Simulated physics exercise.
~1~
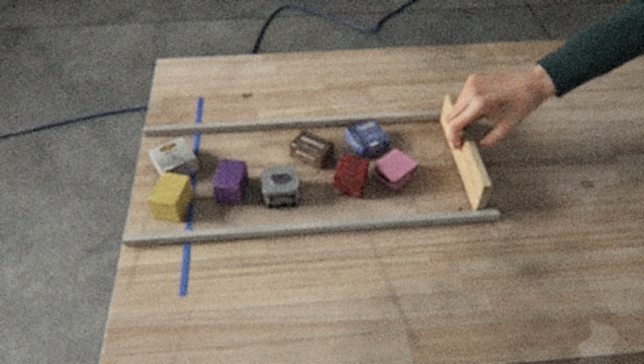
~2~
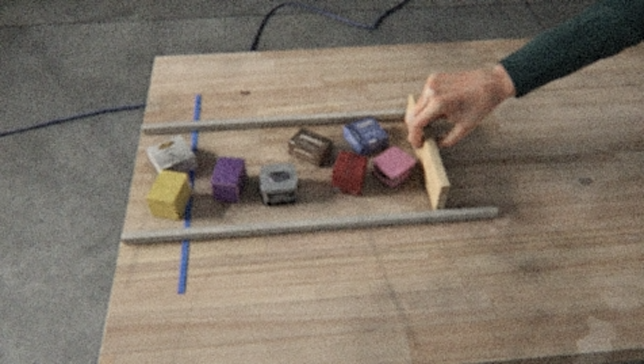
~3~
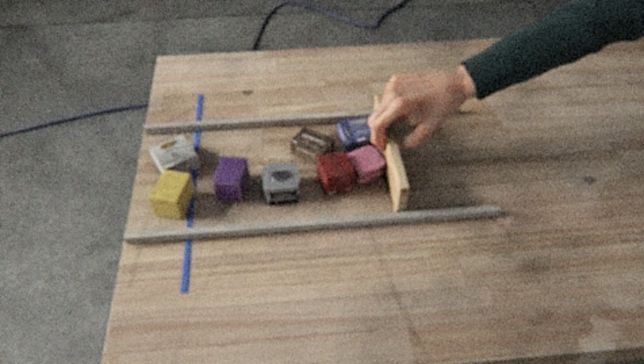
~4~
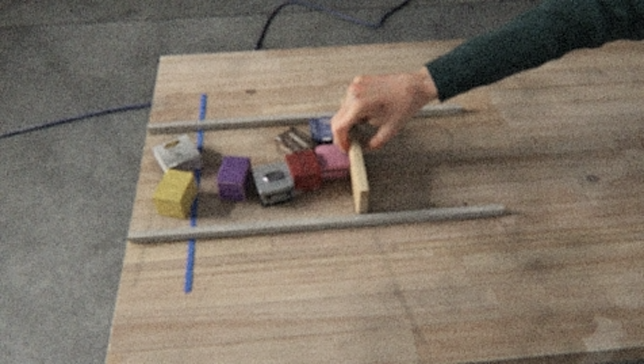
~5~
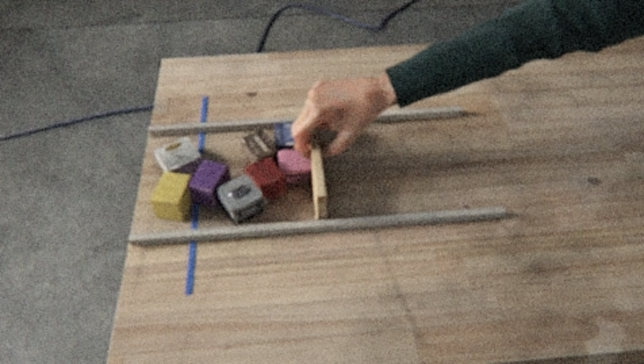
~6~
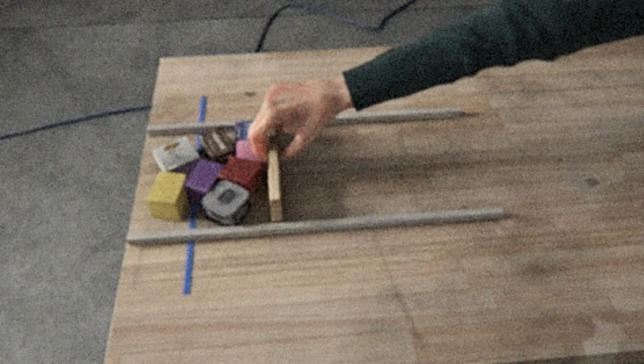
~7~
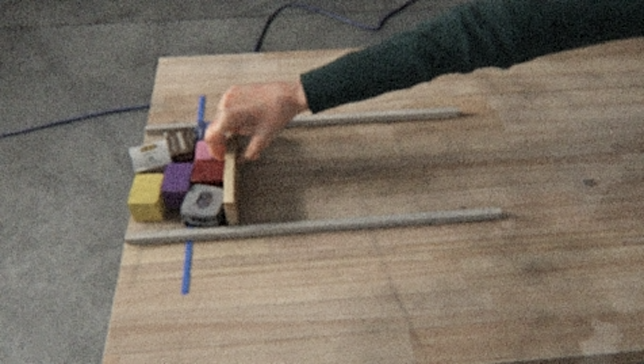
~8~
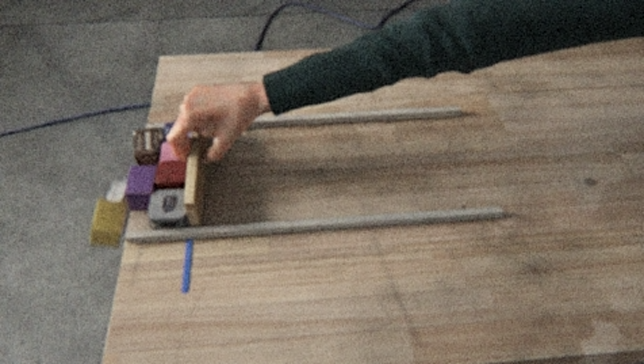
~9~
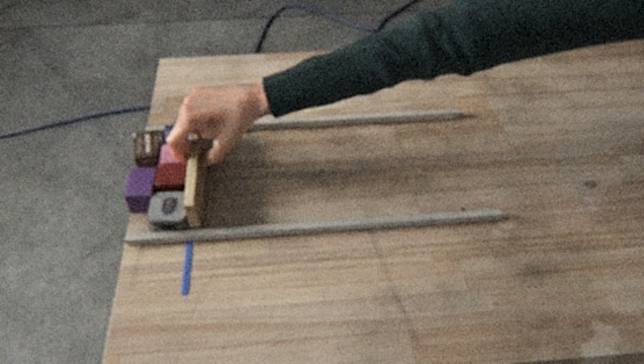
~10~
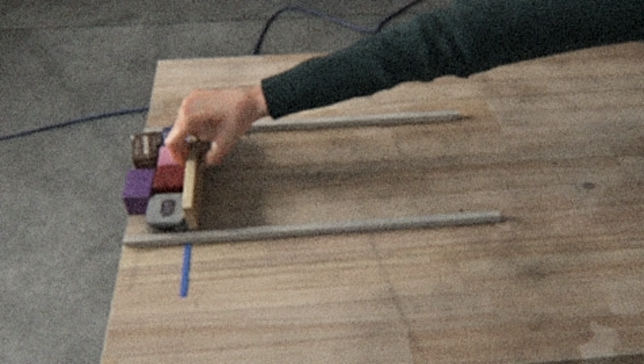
In the video, a hand slides an upright wooden board leftward between two rails on a table, gathering scattered small blocks and boxes and pushing them past a blue tape strip until the yellow block and white box drop off the left edge, while the others stay bunched at the edge.
